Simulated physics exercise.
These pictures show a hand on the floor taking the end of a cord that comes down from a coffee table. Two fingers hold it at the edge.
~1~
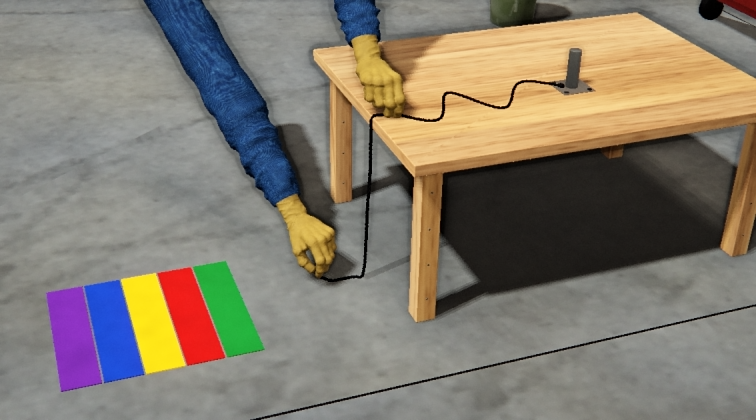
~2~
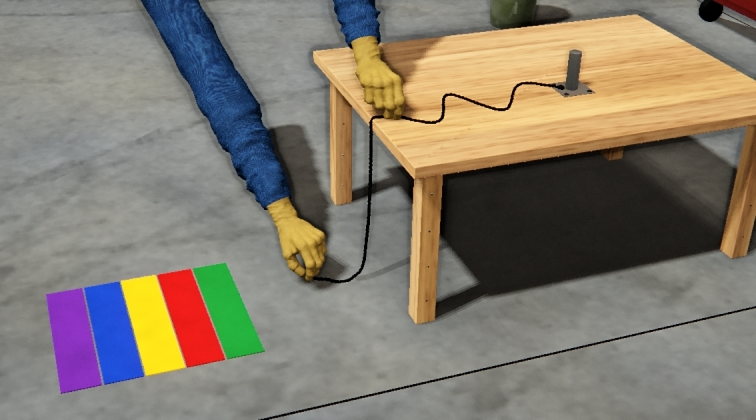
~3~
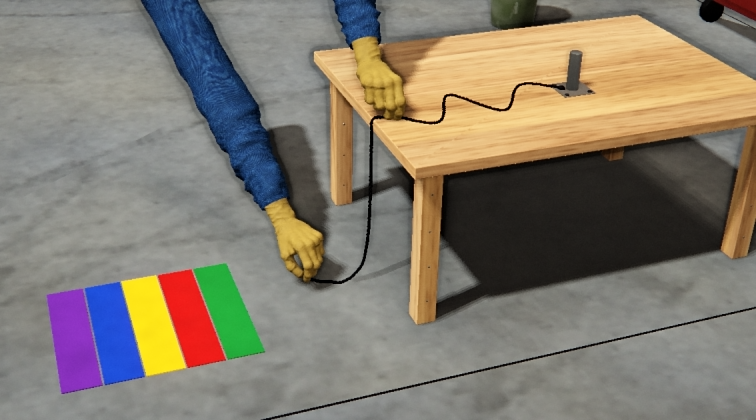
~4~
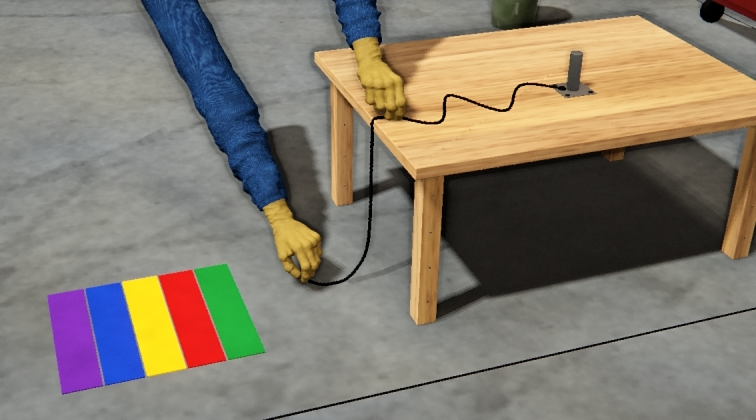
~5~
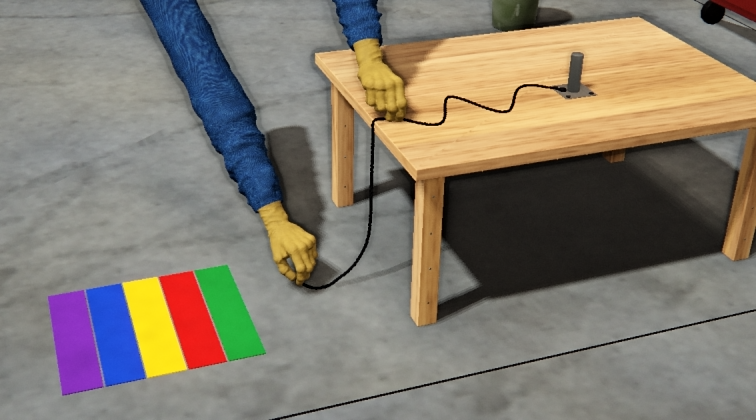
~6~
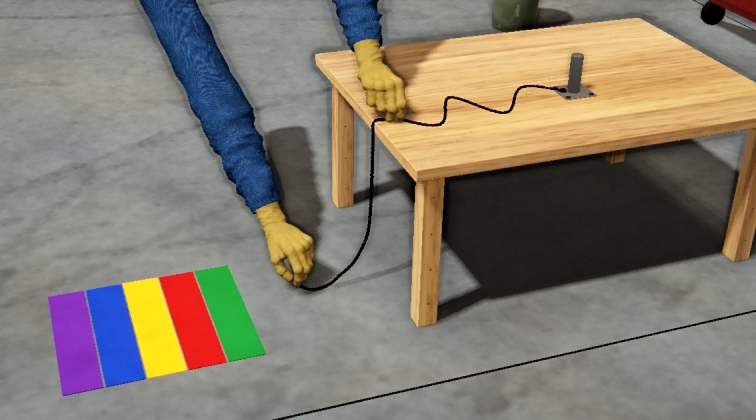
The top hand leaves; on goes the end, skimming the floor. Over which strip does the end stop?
It gets as far as the purple strip.
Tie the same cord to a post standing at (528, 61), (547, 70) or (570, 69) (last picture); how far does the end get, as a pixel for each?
Try by try, around (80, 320), (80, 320) and (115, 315).
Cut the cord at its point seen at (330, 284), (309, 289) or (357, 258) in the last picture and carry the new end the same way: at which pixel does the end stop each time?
Near (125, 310), (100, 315) and (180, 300).
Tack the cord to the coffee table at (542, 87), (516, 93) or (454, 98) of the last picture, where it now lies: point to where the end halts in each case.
The places are (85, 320), (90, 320) and (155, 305).
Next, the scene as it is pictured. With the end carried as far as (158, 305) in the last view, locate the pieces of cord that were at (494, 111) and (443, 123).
Near (453, 111) and (366, 157).
A little later, end near (158, 305); over yellow.
Next, end near (103, 315); over blue.
When it is tight, end near (71, 321); over purple. The purple one.
